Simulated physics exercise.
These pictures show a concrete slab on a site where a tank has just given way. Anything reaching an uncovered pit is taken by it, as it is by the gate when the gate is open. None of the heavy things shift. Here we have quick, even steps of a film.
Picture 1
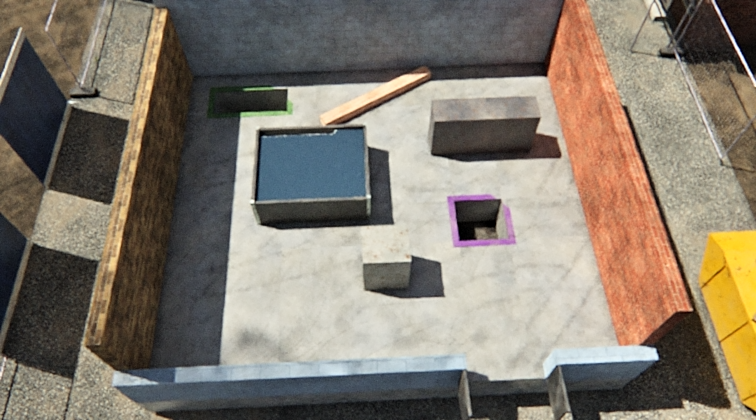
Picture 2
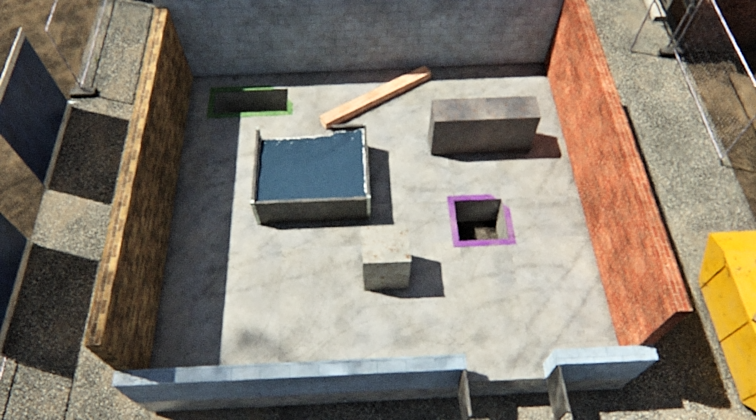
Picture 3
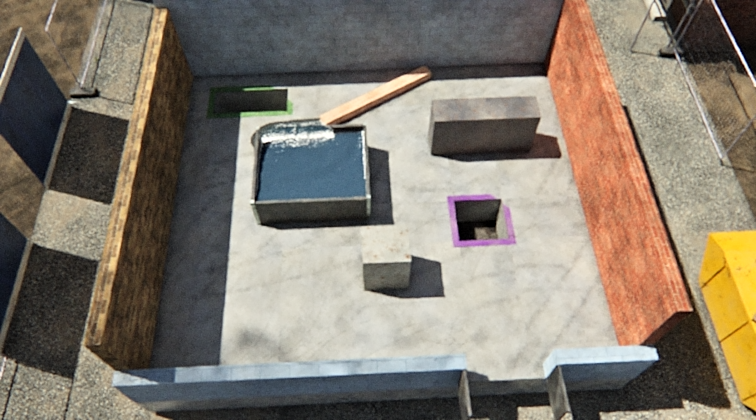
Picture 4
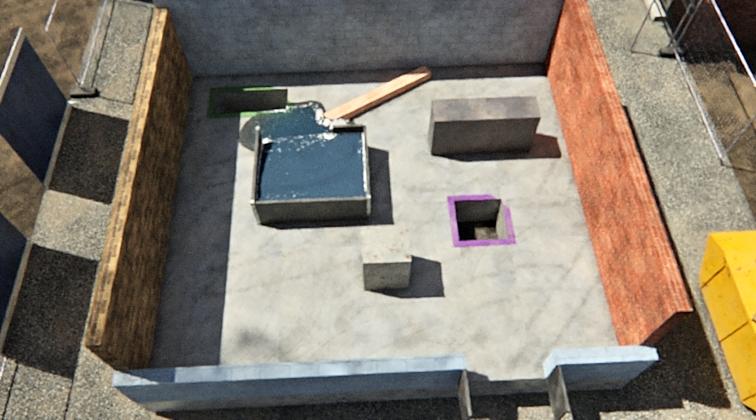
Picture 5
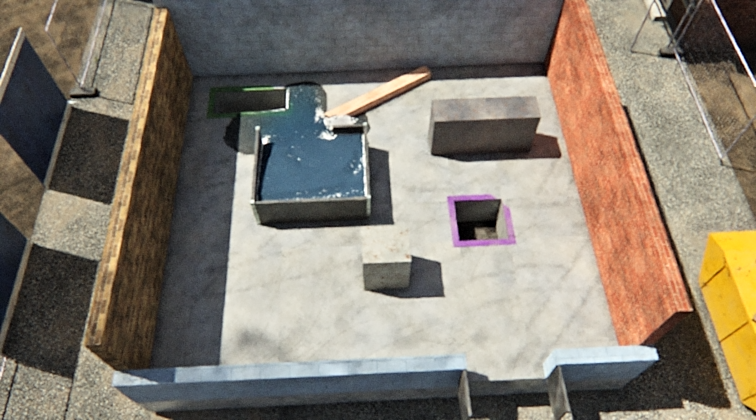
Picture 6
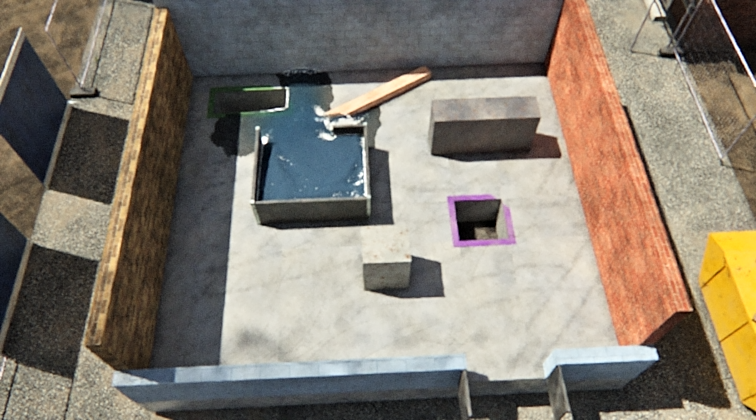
Water pours from the open tank's far side and spreads toward the back wall.
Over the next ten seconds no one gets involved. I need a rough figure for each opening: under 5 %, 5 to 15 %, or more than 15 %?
Roughly: The gate, under 5 %; the purple pit, under 5 %; the green pit, more than 15 %.
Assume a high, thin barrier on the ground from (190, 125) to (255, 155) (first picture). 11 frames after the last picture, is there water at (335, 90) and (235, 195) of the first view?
Going by the list, I'd say reached by the flood, then kept clear of the flood.
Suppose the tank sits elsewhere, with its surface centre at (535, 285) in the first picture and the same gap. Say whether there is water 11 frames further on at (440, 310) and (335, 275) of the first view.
Going point by point, I get high and dry then high and dry.
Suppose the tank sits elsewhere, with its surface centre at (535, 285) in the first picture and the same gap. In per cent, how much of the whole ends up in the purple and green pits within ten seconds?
Within ten seconds the purple pit collects 70 percent of the total and the green pit 0 percent.
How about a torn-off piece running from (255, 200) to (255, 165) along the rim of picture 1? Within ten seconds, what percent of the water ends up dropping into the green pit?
Roughly, in per cent: Green 25.
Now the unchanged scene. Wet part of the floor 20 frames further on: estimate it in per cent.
That comes to about 30 per cent.
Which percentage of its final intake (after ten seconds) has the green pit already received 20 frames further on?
It should be near 60 percent of the ten-second total.
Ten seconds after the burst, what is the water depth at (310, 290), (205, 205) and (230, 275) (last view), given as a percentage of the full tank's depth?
Respectively 0, 2 and 2 per cent.
A moment on, water covers 15 % of the floor; the gate 0 %, the purple pit 0 %, the green pit 13 %.
Next, water covers 20 % of the floor; the gate 0 %, the purple pit 0 %, the green pit 26 %.
Then, water covers 30 % of the floor; the gate 0 %, the purple pit 0 %, the green pit 39 %.
Later, water covers 35 % of the floor; the gate 0 %, the purple pit 0 %, the green pit 53 %.
In the end, water covers 40 % of the floor; the gate 0 %, the purple pit 1 %, the green pit 64 %.
